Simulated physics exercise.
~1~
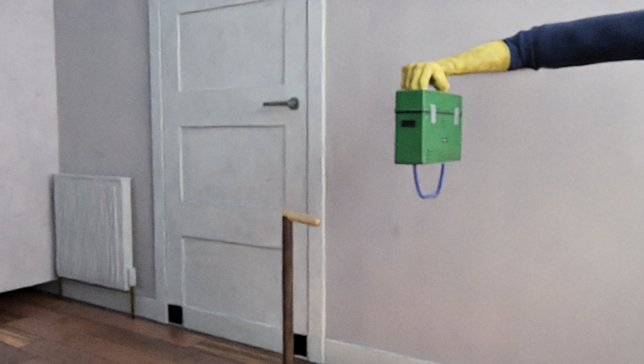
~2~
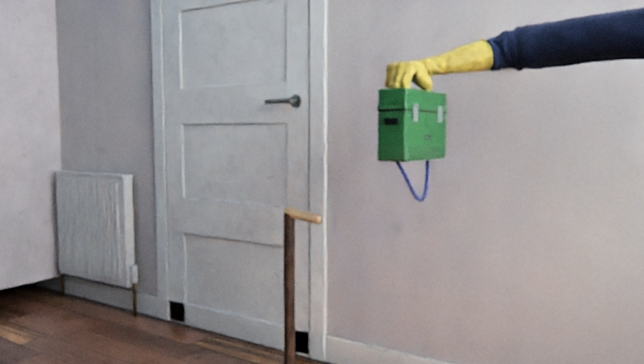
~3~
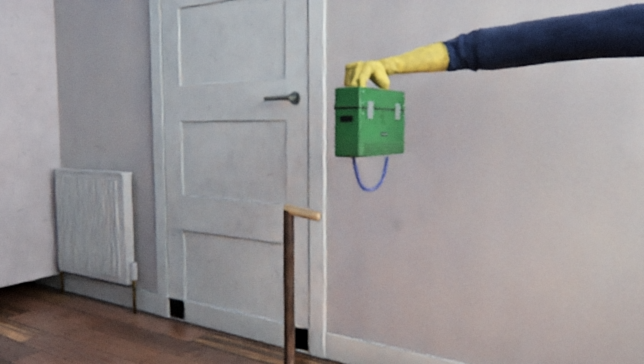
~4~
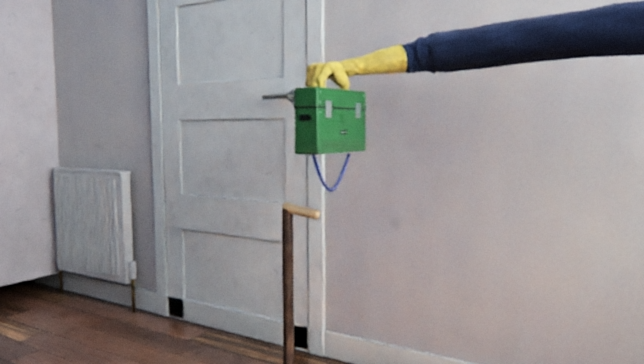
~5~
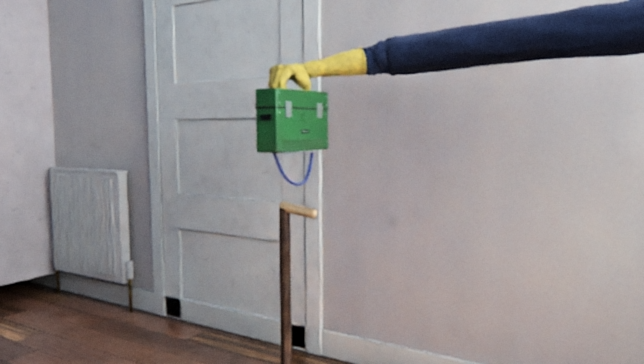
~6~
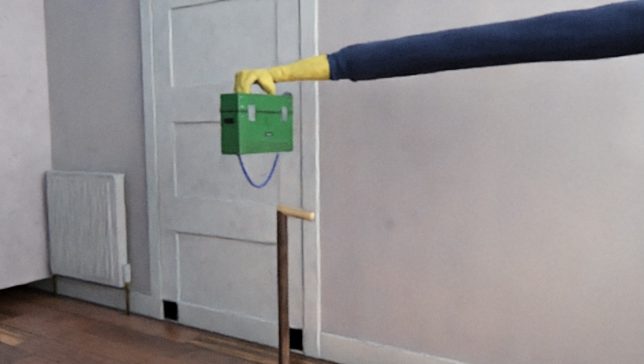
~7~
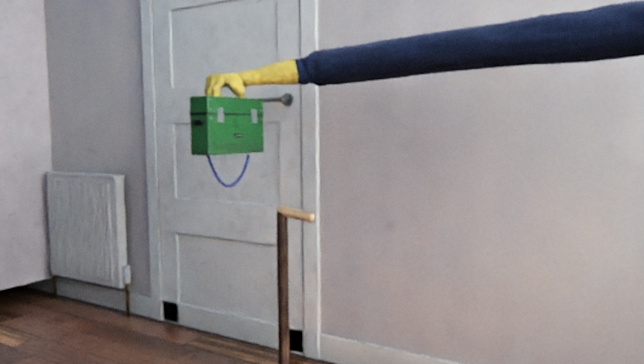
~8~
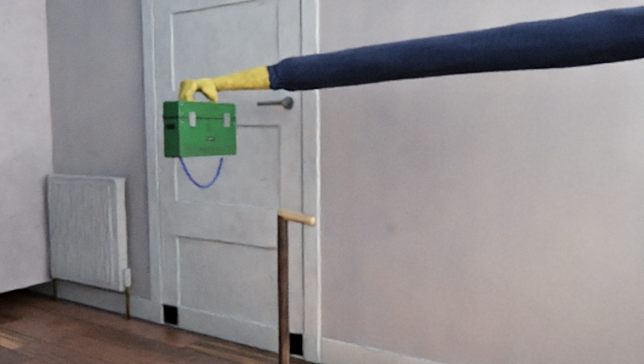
Green case with a hanging blue loop being carried left by a yellow-gloved hand, passing above a hooked post and staying clear.
